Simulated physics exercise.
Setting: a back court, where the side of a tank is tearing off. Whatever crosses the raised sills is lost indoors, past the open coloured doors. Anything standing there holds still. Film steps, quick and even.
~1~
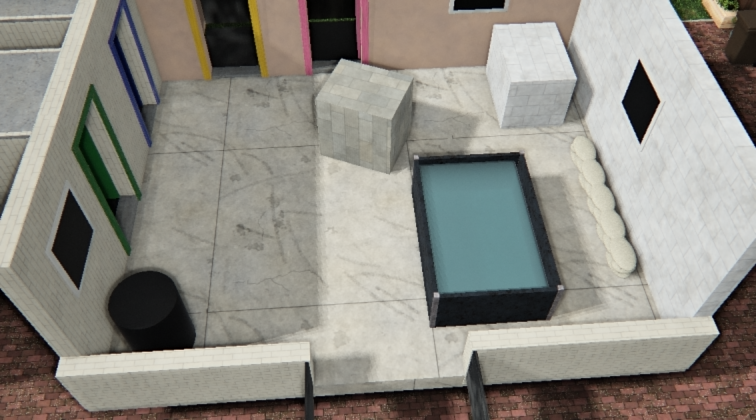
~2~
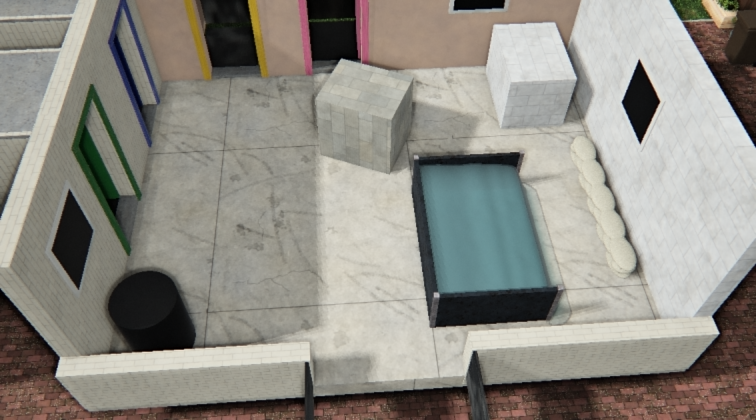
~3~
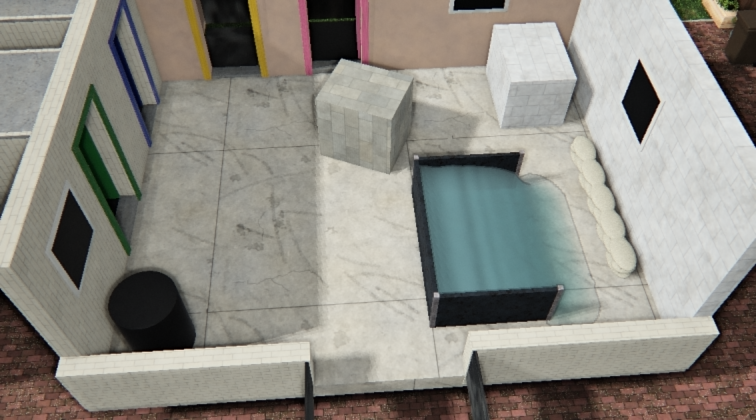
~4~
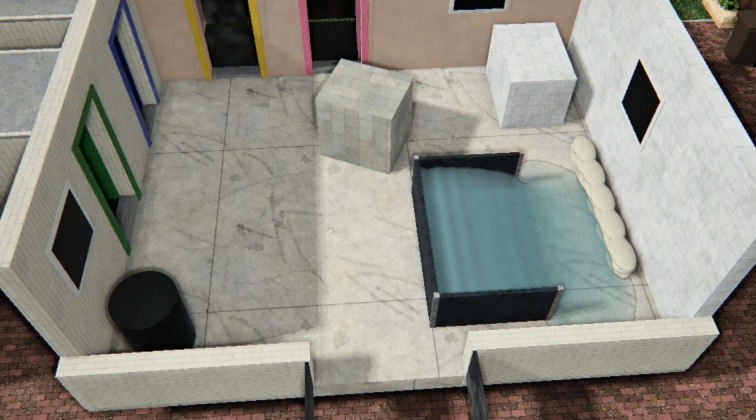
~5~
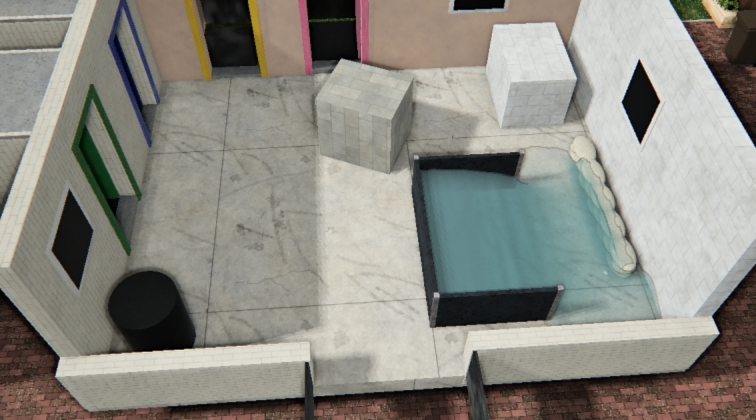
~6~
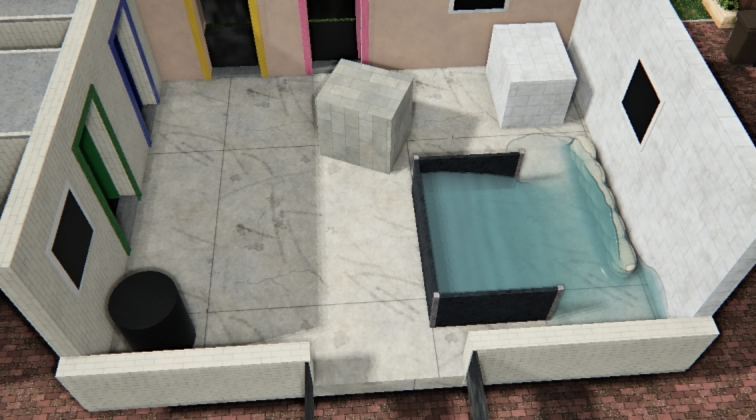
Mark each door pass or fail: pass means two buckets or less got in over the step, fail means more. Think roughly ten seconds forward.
Blue door - fail, pink door - pass, green door - pass, yellow door - pass.
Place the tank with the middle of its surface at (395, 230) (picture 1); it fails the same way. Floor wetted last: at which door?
That's the door marked green.
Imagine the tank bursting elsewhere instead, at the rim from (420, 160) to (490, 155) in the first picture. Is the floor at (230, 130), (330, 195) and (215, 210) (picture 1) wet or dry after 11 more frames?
Point by point: Untouched, swamped and untouched.
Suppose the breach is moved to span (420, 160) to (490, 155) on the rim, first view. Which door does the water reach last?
It would be the one in green.
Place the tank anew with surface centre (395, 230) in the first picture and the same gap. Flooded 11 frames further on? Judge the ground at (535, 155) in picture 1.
That patch would be swamped, I'd say.
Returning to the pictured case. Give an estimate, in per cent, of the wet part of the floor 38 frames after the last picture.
I'd estimate some 80 per cent.
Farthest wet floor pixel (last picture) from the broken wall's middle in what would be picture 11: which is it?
Close to (573, 100).
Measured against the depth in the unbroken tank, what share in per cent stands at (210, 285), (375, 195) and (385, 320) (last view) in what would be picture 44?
In the order asked, some 6, 4 and 4 in a hundred.
A moment on, water covers 15 % of the floor; the blue door not reached, the pink door not reached, the green door not reached, the yellow door not reached.
Next, water covers 25 % of the floor; the blue door not reached, the pink door not reached, the green door not reached, the yellow door not reached.
Then, water covers 50 % of the floor; the blue door not reached, the pink door wet at the sill, nothing in, the green door not reached, the yellow door not reached.
Later, water covers 80 % of the floor; the blue door under two buckets in, the pink door wet at the sill, nothing in, the green door wet at the sill, nothing in, the yellow door wet at the sill, nothing in.
In the end, water covers 90 % of the floor; the blue door over two buckets in, the pink door under two buckets in, the green door wet at the sill, nothing in, the yellow door wet at the sill, nothing in.
